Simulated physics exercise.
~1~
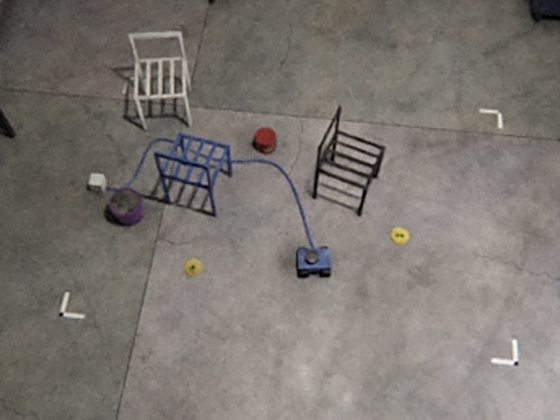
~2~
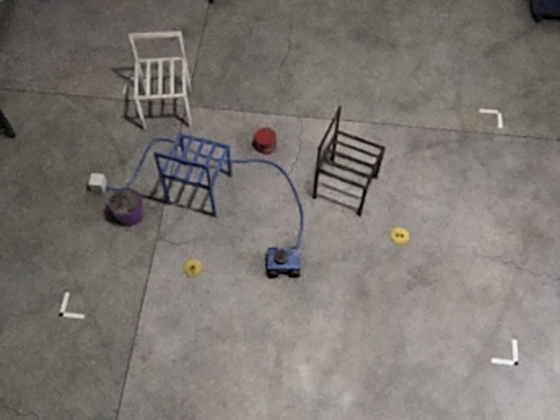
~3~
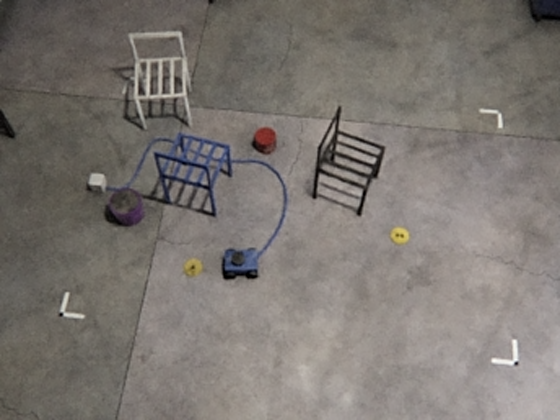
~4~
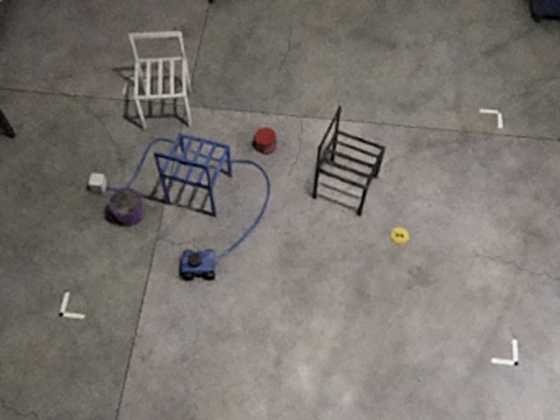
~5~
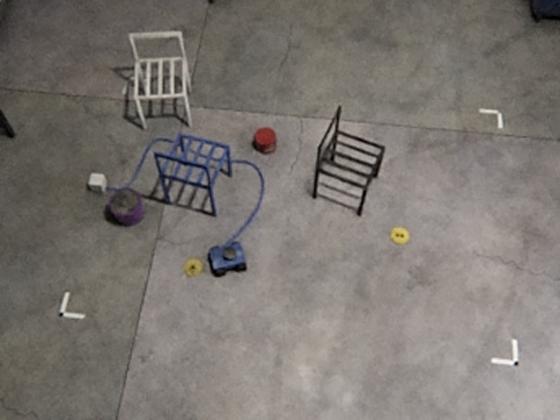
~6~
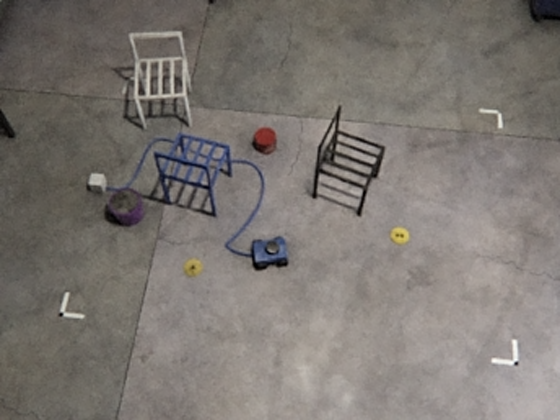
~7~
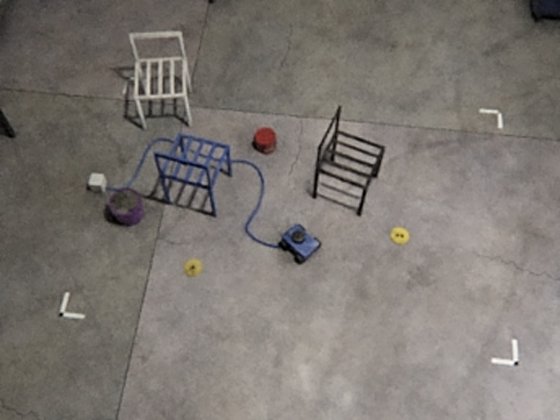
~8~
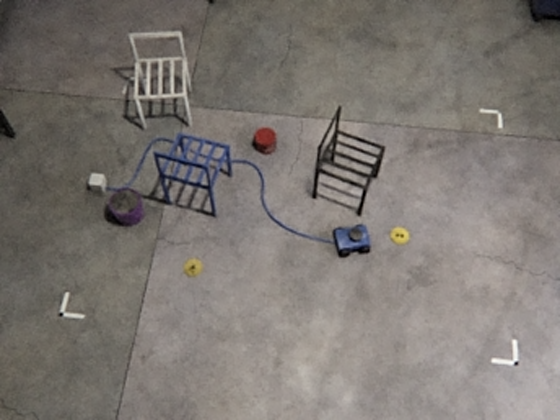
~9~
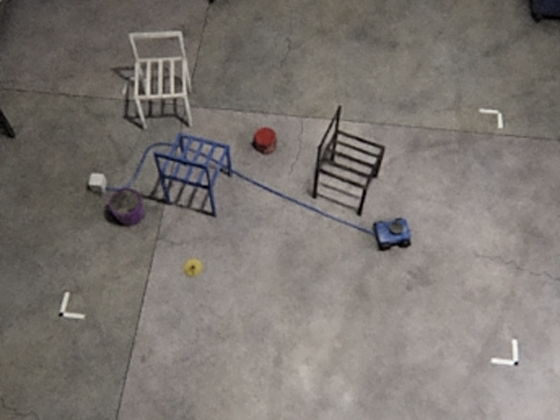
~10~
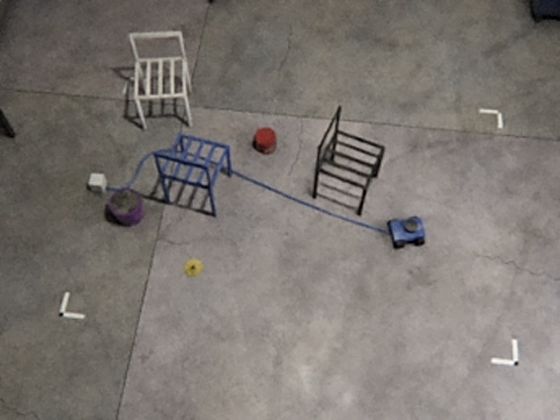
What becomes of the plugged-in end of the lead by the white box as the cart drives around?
The plug stays in. The lead still reaches the white box at the left when the cart is at its farthest right.
